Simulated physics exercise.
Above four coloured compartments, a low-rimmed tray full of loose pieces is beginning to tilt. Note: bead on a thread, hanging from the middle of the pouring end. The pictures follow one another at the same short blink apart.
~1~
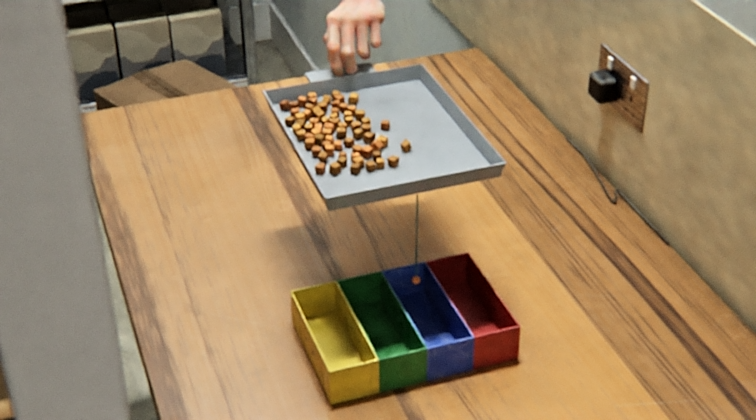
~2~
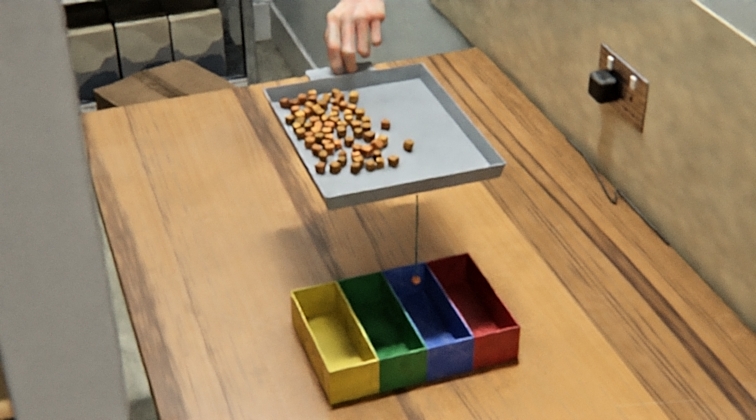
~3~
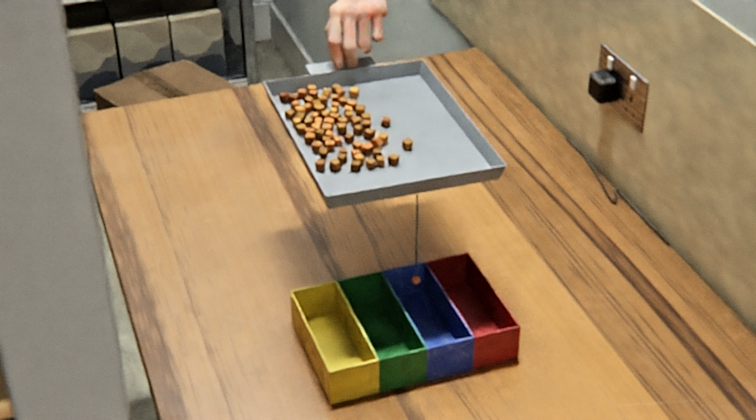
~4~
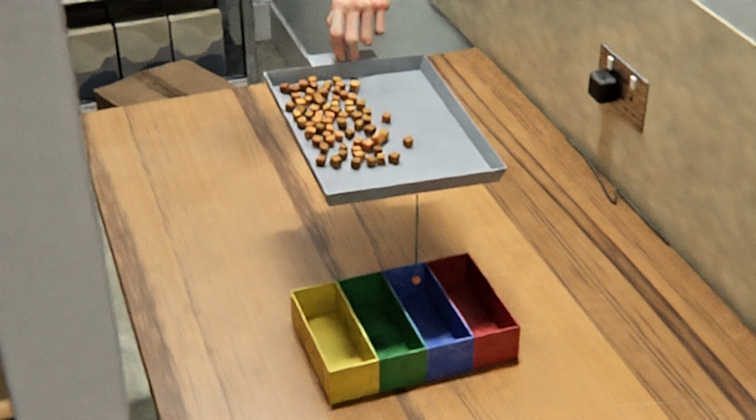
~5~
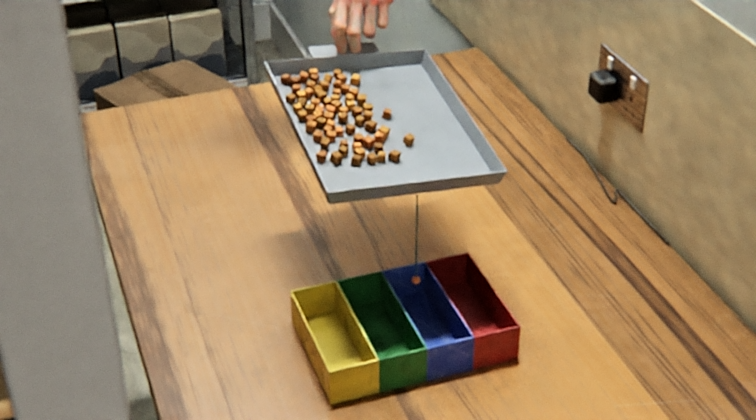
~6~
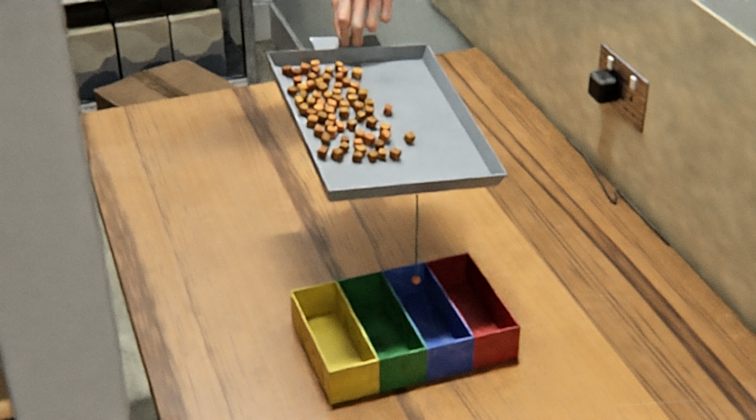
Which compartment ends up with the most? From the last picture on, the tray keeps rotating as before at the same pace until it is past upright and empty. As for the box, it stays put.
The red one.
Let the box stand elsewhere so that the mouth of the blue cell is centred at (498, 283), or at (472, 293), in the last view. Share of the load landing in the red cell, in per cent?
You'd get 10 in a hundred first and 40 in a hundred after that.
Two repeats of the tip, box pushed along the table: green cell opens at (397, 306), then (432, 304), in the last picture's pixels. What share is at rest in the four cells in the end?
In order: 70 per cent and 100 per cent.
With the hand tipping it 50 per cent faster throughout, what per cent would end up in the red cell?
Something like 40 percent, give or take.
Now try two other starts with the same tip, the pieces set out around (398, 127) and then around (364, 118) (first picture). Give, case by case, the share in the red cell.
Close to 40 in a hundred, then close to 40 in a hundred.
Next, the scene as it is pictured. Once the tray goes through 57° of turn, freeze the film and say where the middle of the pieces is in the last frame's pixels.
I'd mark the middle close to (454, 159).
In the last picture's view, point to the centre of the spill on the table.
It's centred close to pixel (564, 301).
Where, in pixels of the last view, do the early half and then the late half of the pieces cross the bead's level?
First near (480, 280), later near (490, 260).
Just after the last frame, tray tipped steeply; almost all on the tray; just a few falling or outside the box.
A moment on, tray tipped right over; almost all on the tray; just a few in the red cell; about a tenth falling or outside the box.
Further on, tray tipped past a quarter turn; roughly half in the red cell; roughly half falling or outside the box.
When it is over, tray tipped past a quarter turn; roughly half in the red cell; not one in the yellow cell; not one in the green cell; not one in the blue cell; roughly half outside the box.
